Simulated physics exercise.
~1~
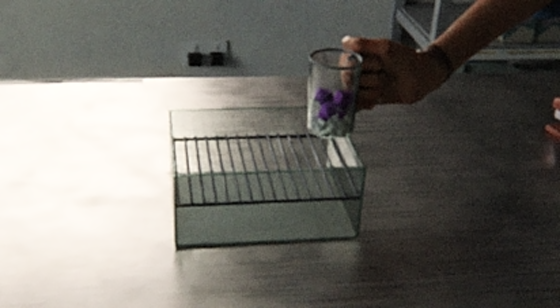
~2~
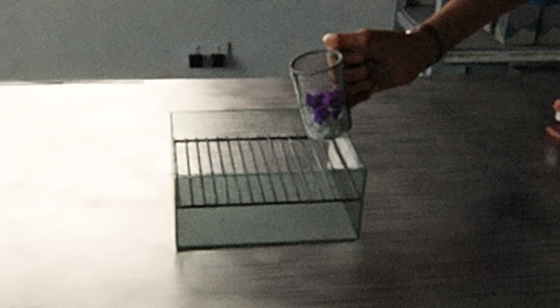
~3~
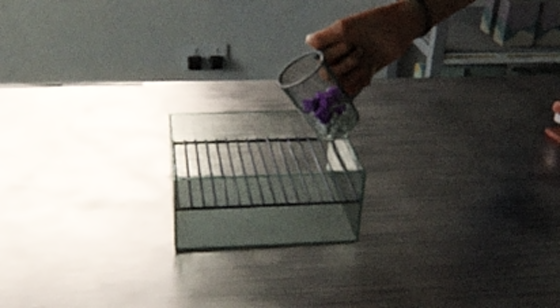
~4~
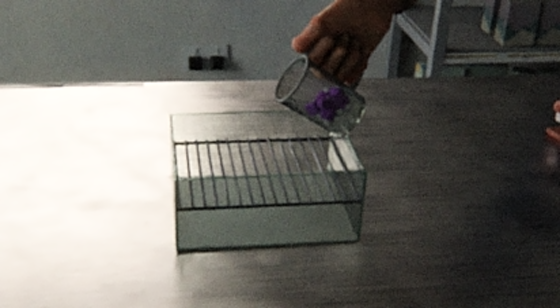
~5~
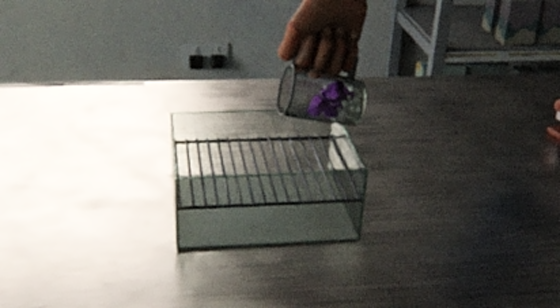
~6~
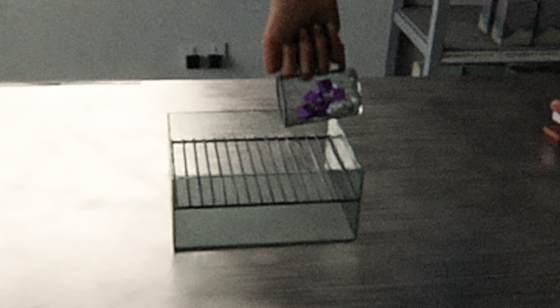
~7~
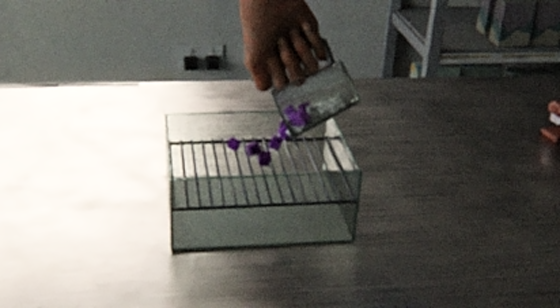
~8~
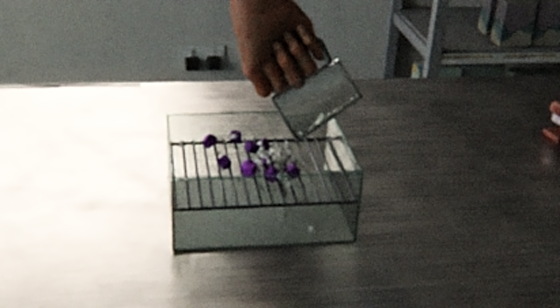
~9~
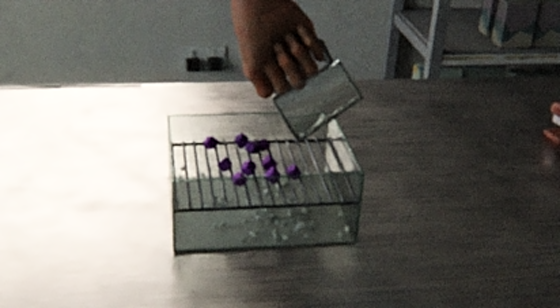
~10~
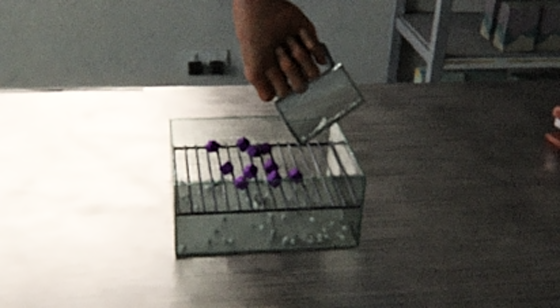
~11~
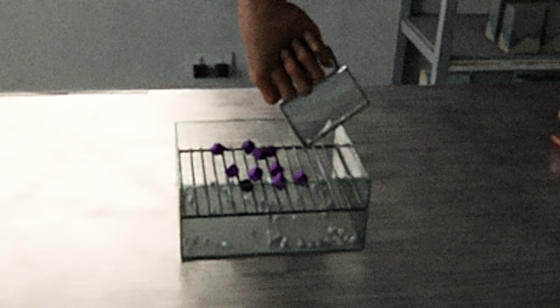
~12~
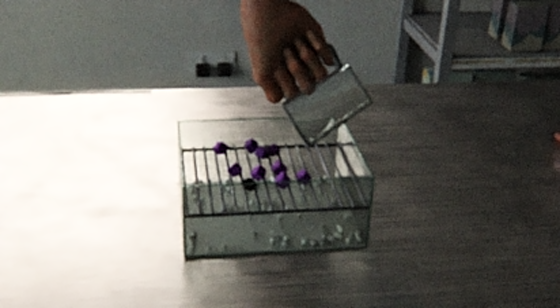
A hand holds a clear glass cup of purple and white pieces above the right side of a glass tank on a dark tabletop, seen from slightly above by a gently swaying camera. A dark wire rack spans the tank, with a grey wall behind. The hand tips the cup leftward until it lies on its side, the pieces still inside. It tilts further, and purple pieces tumble out first onto the wires, followed by the white ones. The white bits drop through the gaps and settle below, while the purple pieces stay scattered on the rack beneath the emptied, downturned cup.
